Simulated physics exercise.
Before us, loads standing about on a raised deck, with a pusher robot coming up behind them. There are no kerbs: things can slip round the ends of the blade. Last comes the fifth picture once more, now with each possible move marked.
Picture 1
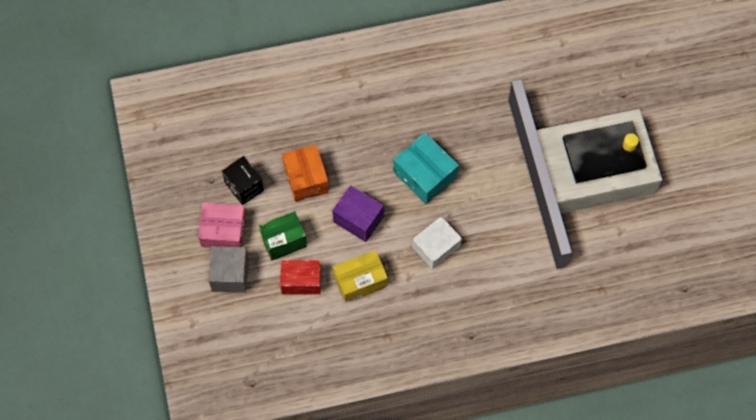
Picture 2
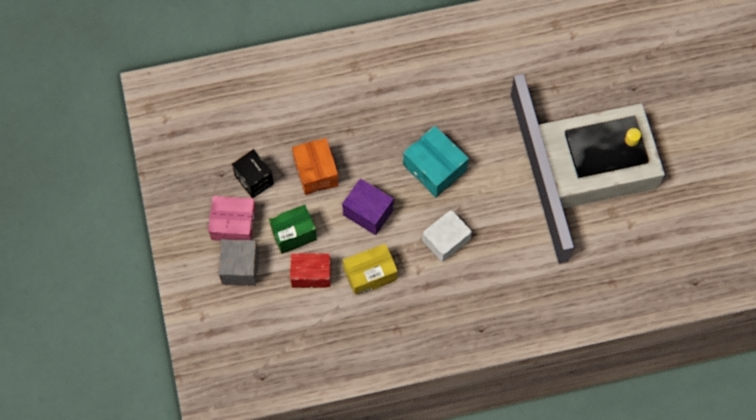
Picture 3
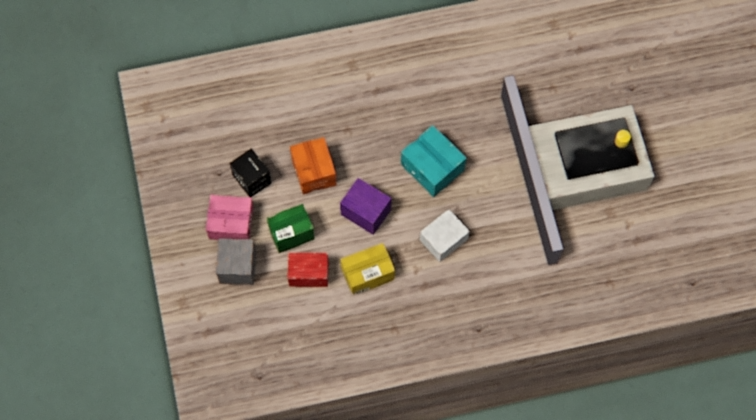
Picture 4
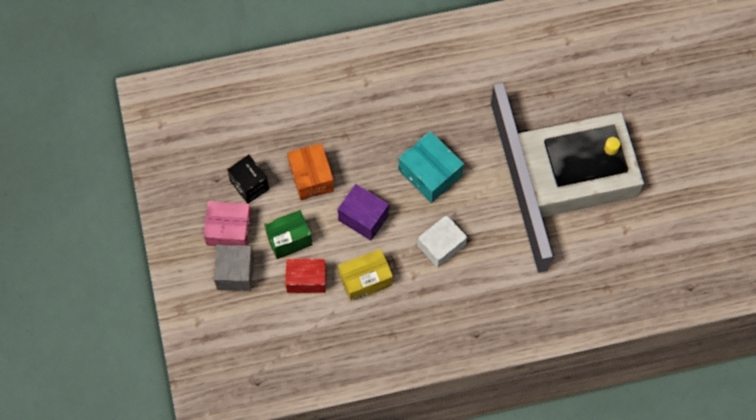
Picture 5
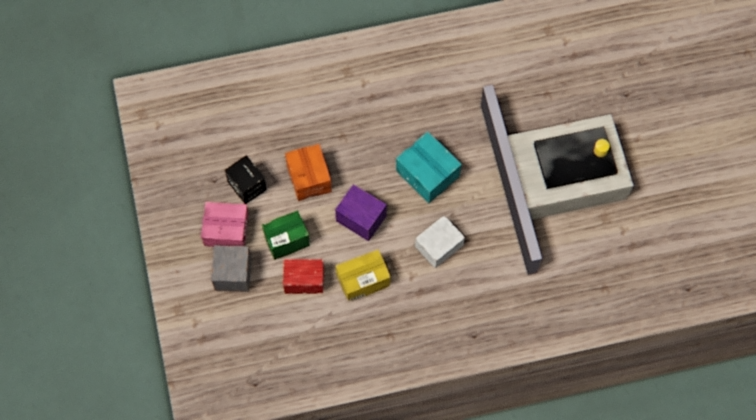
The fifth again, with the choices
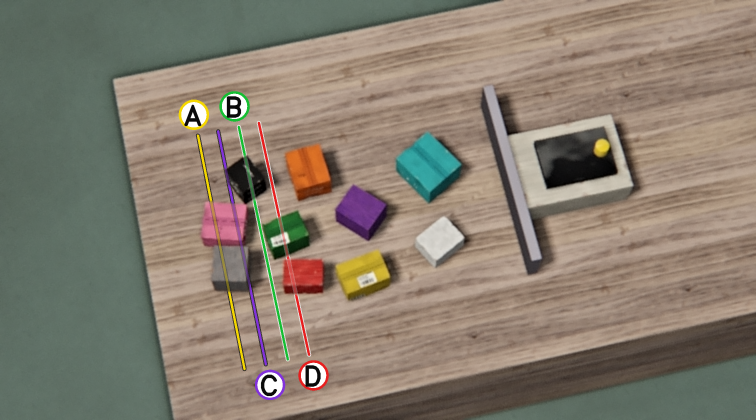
We see ten coloured boxes grouped on a wooden deck, with a pale pusher robot to their right, its long grey blade facing them. The robot creeps a short way left, narrowing the gap, while the boxes stay in place.
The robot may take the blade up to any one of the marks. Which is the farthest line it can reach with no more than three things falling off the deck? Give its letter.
No fourth one falls up to A.
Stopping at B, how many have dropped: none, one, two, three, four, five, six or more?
In all, none.
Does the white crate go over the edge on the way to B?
No.
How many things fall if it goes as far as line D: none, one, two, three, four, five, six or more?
By then, none.
On the marked copy, A at (221, 249); B at (263, 240); C at (241, 244); D at (283, 235).
Following A. Soon after the start, robot (467, 180); yellow parcel (360, 278); white crate (391, 243).
Later, robot (363, 202); grey crate (210, 294); black box (194, 186).
In the end, robot (281, 219); black box over the edge; grey crate over the edge; three fallen.
As for the rest, B is within the limit but short; C is within the limit but short; D is within the limit but short.
